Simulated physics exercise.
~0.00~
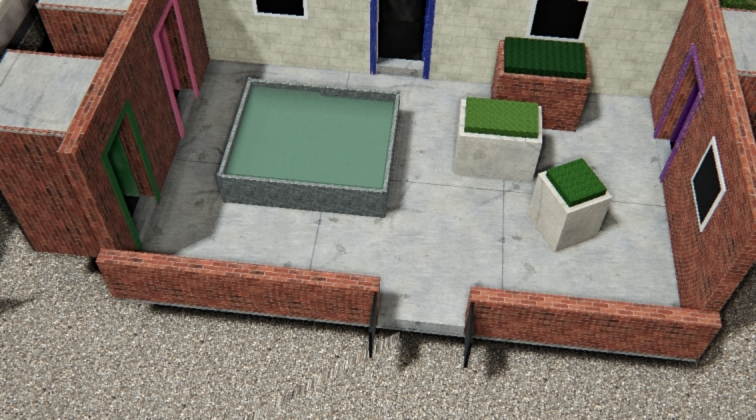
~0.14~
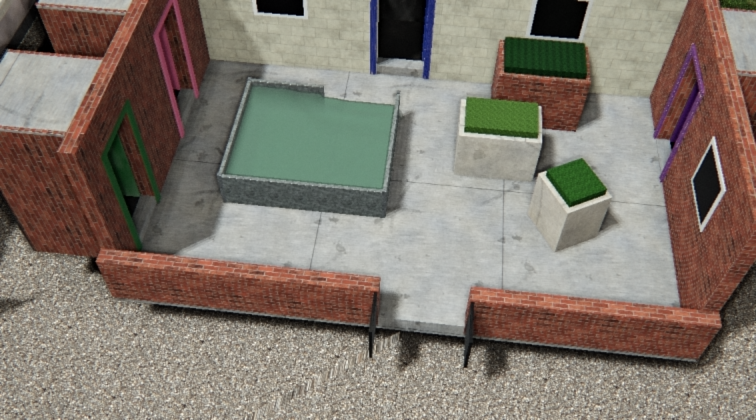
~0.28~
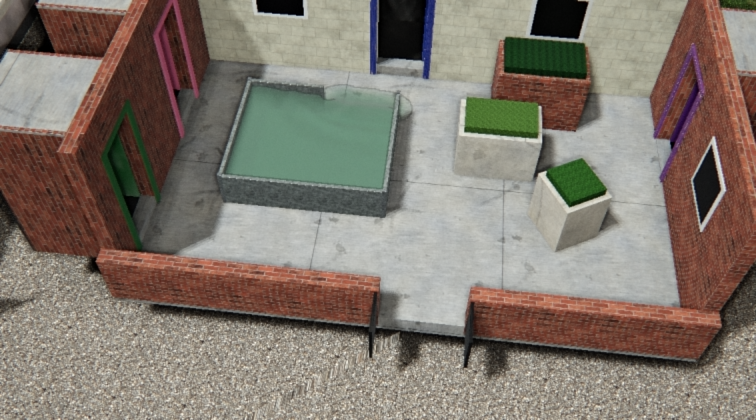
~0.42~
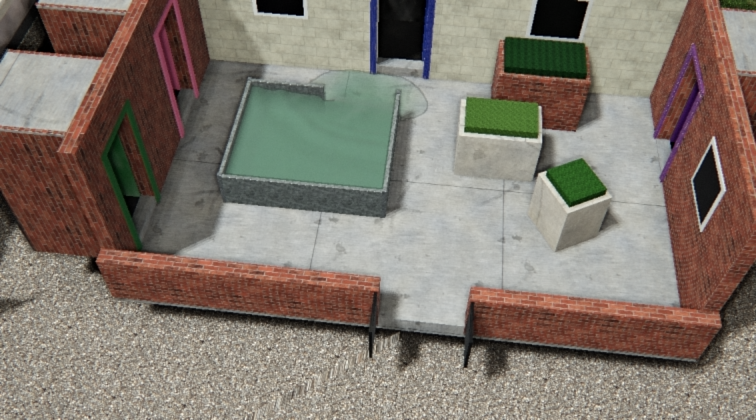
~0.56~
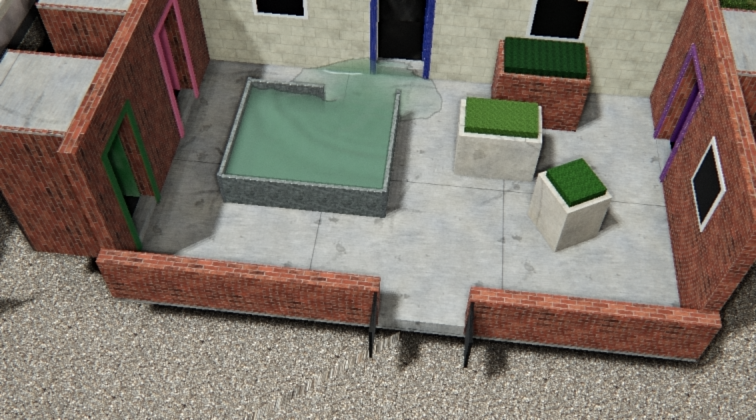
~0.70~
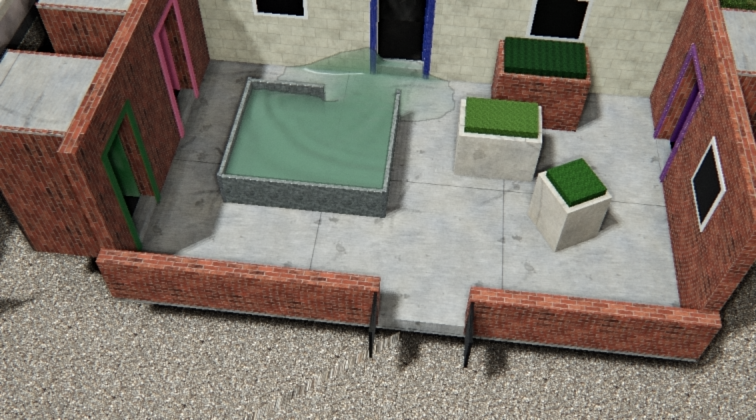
Greenish water pours through a gap that opens in the far side of a rectangular grey tank in a brick-walled yard, then spreads across the paving toward the blue-framed doorway and rightward near the grass-topped planters.
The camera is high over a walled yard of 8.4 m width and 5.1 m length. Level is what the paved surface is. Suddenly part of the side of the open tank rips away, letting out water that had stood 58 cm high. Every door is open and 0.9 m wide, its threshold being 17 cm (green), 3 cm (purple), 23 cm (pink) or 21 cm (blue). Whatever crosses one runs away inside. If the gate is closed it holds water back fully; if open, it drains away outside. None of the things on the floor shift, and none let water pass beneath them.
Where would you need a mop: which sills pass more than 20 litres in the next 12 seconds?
In order: The green door stops short of the limit; the purple door overruns the limit; the pink door stops short of the limit; the blue door overruns the limit.
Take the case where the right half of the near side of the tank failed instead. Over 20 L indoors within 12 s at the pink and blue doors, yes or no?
Outcome at pink: Not exceeded; outcome at blue: Not exceeded.
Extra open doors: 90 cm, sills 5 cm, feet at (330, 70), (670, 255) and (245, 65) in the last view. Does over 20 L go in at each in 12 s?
In turn: Beyond it, short of it, beyond it.
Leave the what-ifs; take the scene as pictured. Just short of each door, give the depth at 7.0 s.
Depths: Green door 13 cm, purple door 10 cm, pink door 12 cm, blue door 16 cm.
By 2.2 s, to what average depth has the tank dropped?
I'd put the mean depth near 36 centimetres.
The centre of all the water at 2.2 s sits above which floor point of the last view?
Its balance point sits around (341, 131).
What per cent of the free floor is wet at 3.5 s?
Wet share: About 40 %.
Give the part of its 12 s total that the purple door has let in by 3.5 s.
About 0 per cent.
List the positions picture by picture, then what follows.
The first frame shows still water, 58 cm deep, in the open tank at (313, 135).
In the second frame, the front is at a hidden place, 0.7 m from the gap on the open tank's far side; 0.2 m2 of floor is under water; 58 cm left at the back of the open tank.
In the third frame, water pours out on the open tank's far side and has run 0.9 m, to (407, 104); typically 9 cm deep outside, 58 cm at the open tank's back.
In the fourth frame, the front is at (339, 72), 1.3 m from the gap on the open tank's far side; 2.0 m2 of floor is under water; 58 cm left at the back of the open tank.
In the fifth frame, the front is at (426, 80), 1.6 m from the gap on the open tank's far side; 2.5 m2 of floor is under water; 58 cm left at the back of the open tank.
In the sixth frame, water pours out on the open tank's far side and has run 1.9 m, to (444, 81); typically 10 cm deep outside, 55 cm at the open tank's back.
After 1.4 s water covers 15 % of the floor and is deepest (44 cm) near (365, 81); green door not reached, purple door not reached, pink door not reached, blue door 40 cm at the sill, 44 L in.
After 2.2 s water covers 20 % of the floor and is deepest (41 cm) near (365, 81); green door not reached, purple door not reached, pink door 11 cm at the sill, 0 L in, blue door 40 cm at the sill, 135 L in.
After 3.5 s water covers 40 % of the floor and is deepest (32 cm) near (476, 139); green door 2 cm at the sill, 0 L in, purple door 3 cm at the sill, 0 L in, pink door 16 cm at the sill, 0 L in, blue door 29 cm at the sill, 211 L in.
After 7.0 s water covers 80 % of the floor and is deepest (20 cm) near (476, 139); green door 13 cm at the sill, 0 L in, purple door 10 cm at the sill, 107 L in, pink door 12 cm at the sill, 0 L in, blue door 16 cm at the sill, 236 L in.
After 12.0 s water covers 95 % of the floor and is deepest (14 cm) near (674, 334); green door 10 cm at the sill, 0 L in, purple door 6 cm at the sill, 175 L in, pink door 7 cm at the sill, 0 L in, blue door 10 cm at the sill, 236 L in.
